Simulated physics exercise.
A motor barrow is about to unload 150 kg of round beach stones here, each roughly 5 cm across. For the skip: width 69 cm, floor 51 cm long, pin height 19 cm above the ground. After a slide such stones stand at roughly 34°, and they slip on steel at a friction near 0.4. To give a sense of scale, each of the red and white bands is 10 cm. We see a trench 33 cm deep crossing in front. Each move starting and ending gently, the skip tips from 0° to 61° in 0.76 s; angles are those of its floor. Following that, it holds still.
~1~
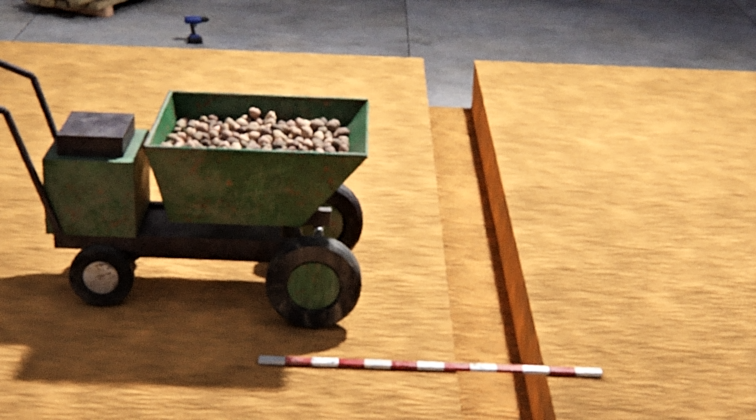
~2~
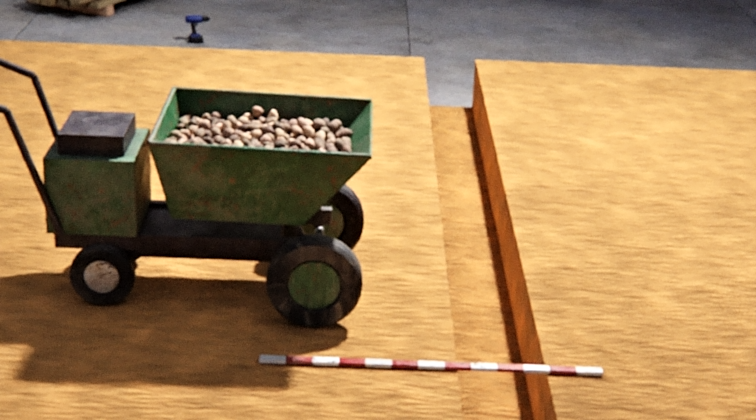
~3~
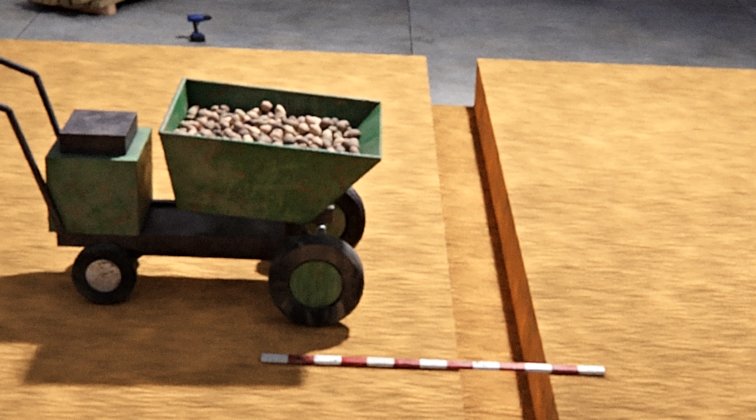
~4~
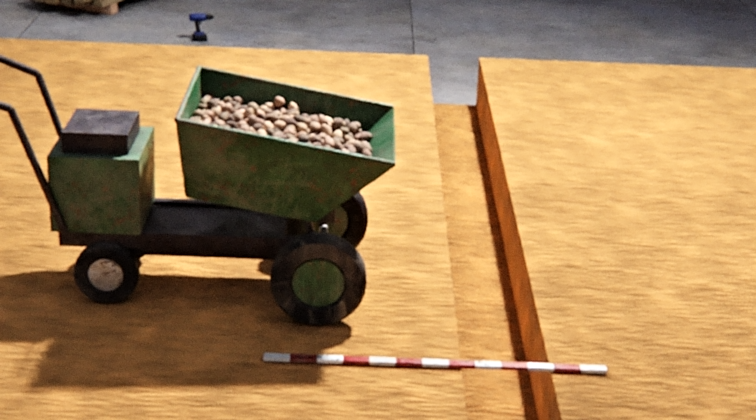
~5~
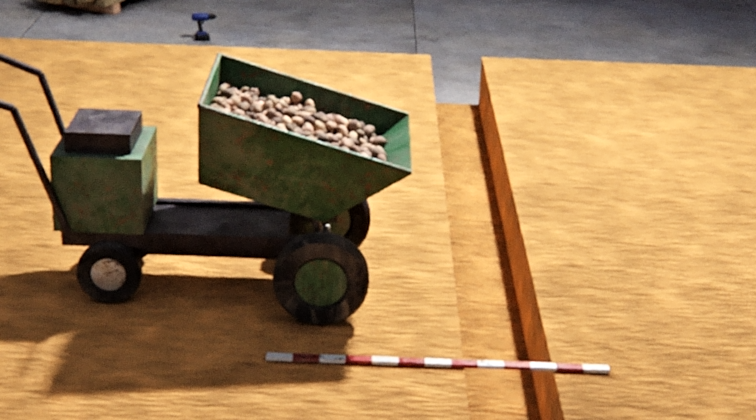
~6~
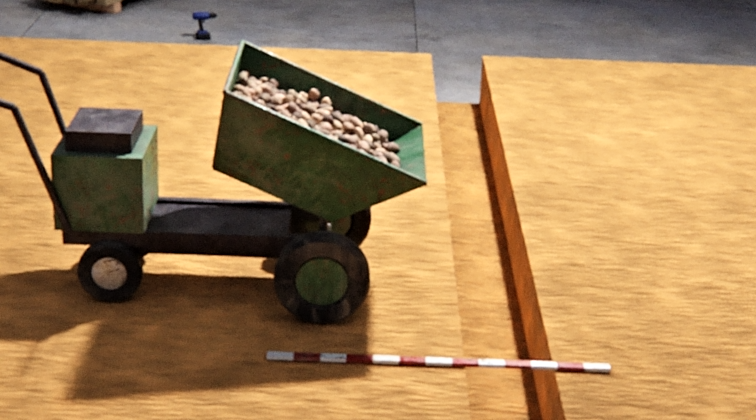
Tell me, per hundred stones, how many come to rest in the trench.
69 per hundred.
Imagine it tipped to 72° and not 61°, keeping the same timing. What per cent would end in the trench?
It comes out at about 75 percent.
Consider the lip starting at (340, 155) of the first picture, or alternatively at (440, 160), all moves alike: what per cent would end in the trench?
It'd be around 80 per cent and after that around 25 per cent.
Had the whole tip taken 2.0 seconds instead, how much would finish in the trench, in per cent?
Roughly 90% would finish there.
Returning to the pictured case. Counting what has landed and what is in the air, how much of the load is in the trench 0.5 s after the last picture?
Some 15 per cent of the load by that point.
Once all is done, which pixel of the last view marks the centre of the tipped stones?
Their middle lands near (506, 342).
Then, 0.2 s after the last picture the floor is at 51°, 100 % in the skip; the foremost stones are at (441, 209).
Then, 0.5 s after the last picture the floor is at 61°, 85 % in the skip, 15 % in the trench; the foremost stones are at (534, 283).
Then, 0.9 s after the last picture the floor is at 61°, 43 % in the skip, 35 % in the trench, 22 % past the trench; the foremost stones are at (654, 302).
Then, 2.8 s after the last picture the floor is at 61°, 9 % in the skip, 69 % in the trench, 23 % past the trench; the foremost stones are past the picture's edge.
